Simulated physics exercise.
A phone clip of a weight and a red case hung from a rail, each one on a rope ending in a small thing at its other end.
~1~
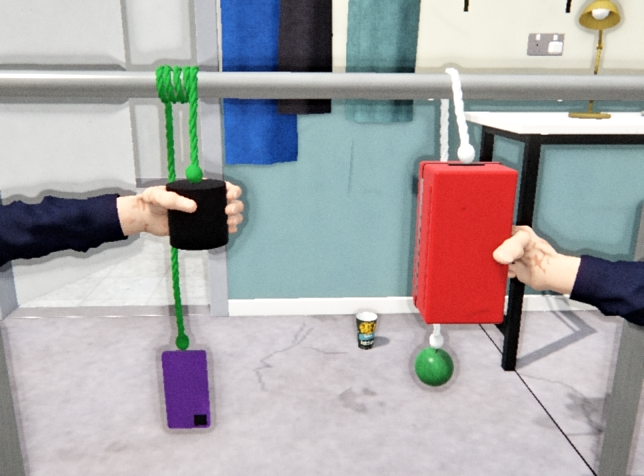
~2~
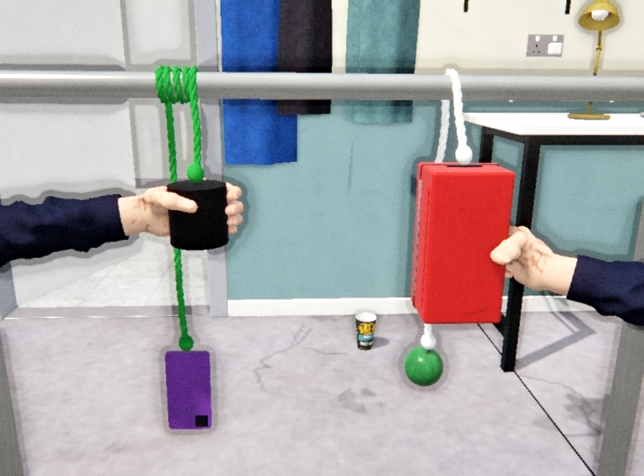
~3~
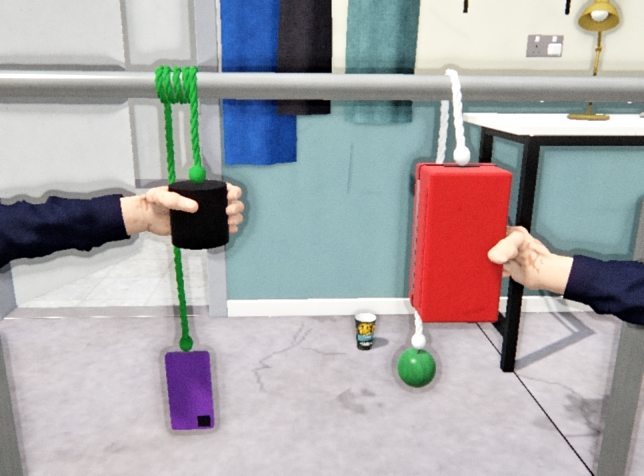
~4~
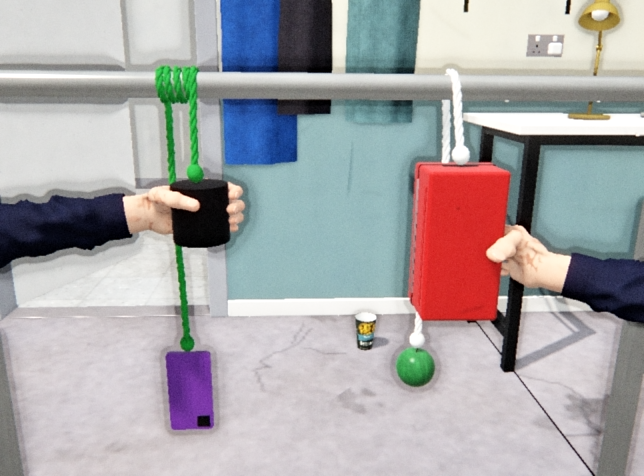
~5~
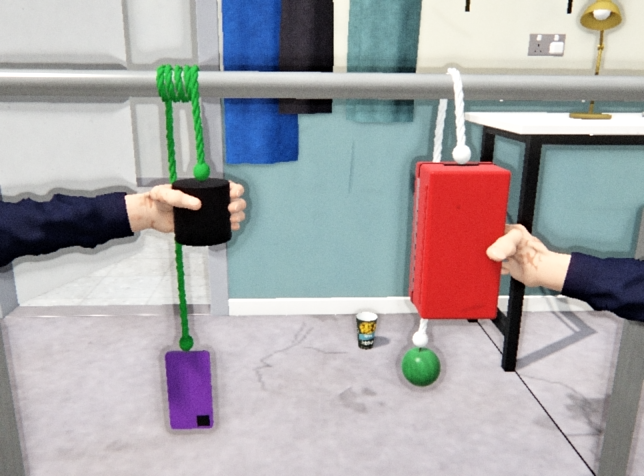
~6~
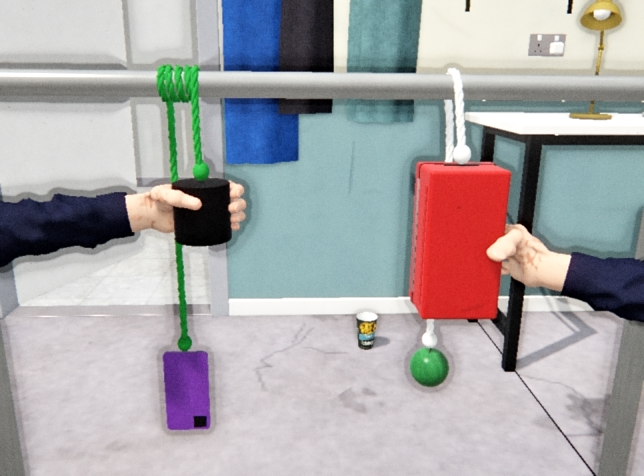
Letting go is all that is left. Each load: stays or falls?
At the end, the weight remains aloft; the red case descends.
Then, 0.56 s after the last picture, weight hanging near (200, 210); red case on the floor.
At rest, weight hanging near (199, 210); red case on the floor. The weight is held and the red case pulls its rope through.
